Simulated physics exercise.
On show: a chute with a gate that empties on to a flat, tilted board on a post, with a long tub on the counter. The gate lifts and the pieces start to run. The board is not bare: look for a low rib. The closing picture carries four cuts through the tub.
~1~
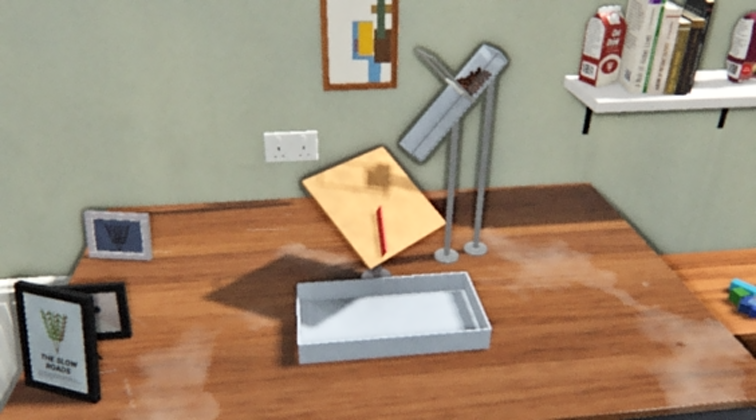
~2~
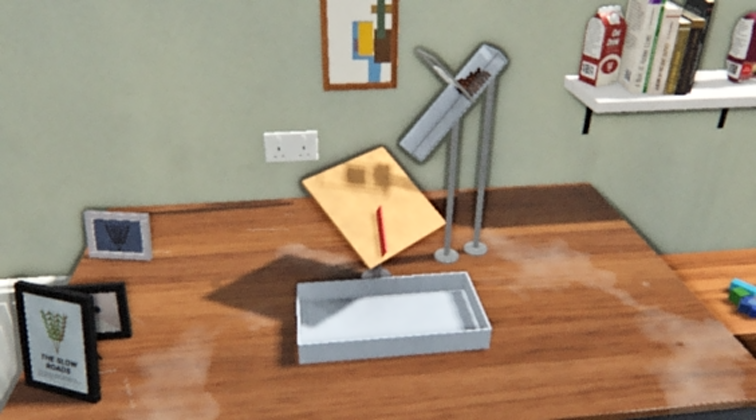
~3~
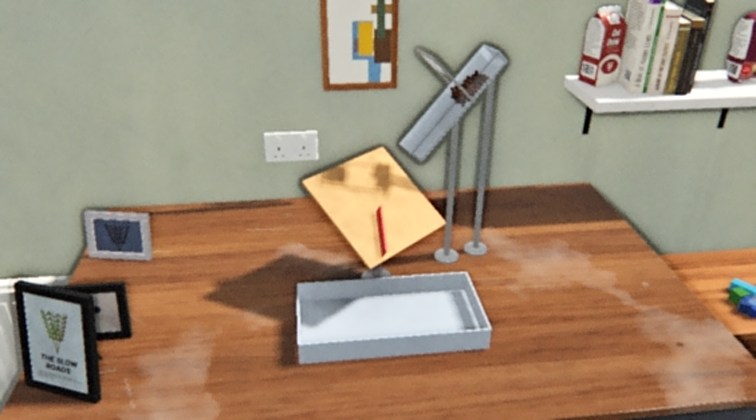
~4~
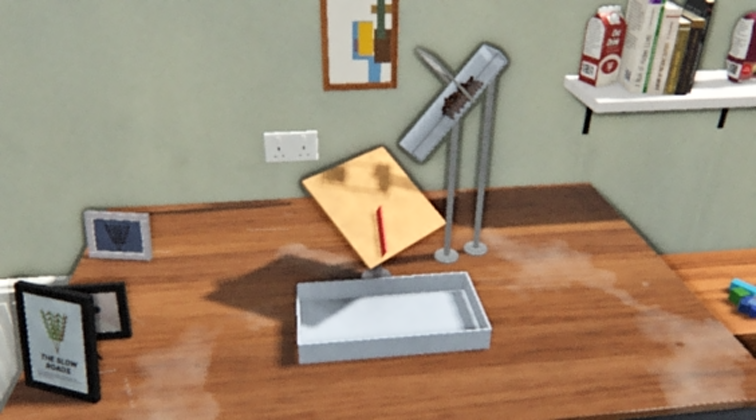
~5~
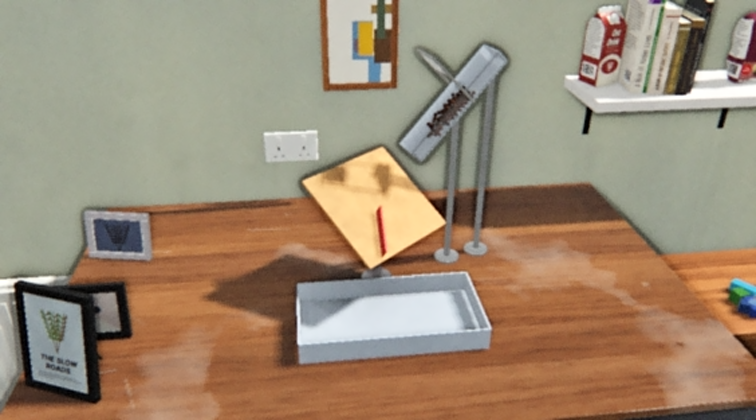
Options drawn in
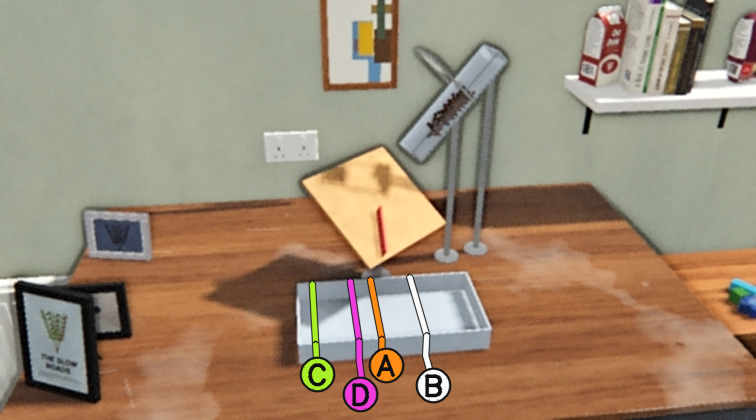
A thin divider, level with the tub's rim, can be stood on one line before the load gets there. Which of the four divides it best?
B.
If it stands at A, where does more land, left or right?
Right.
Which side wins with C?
More lands on the right.
On the marked copy, line A crosses the front rim at (381, 338); line B crosses the front rim at (426, 334); line C crosses the front rim at (315, 343); line D crosses the front rim at (358, 339).
With A, of what is caught, about a tenth on the left of the divider, almost all on the right.
With B, of what is caught, roughly two thirds on the left of the divider, roughly a third on the right.
With C, of what is caught, not one piece on the left of the divider, every piece on the right.
With D, of what is caught, just a few on the left of the divider, almost all on the right.
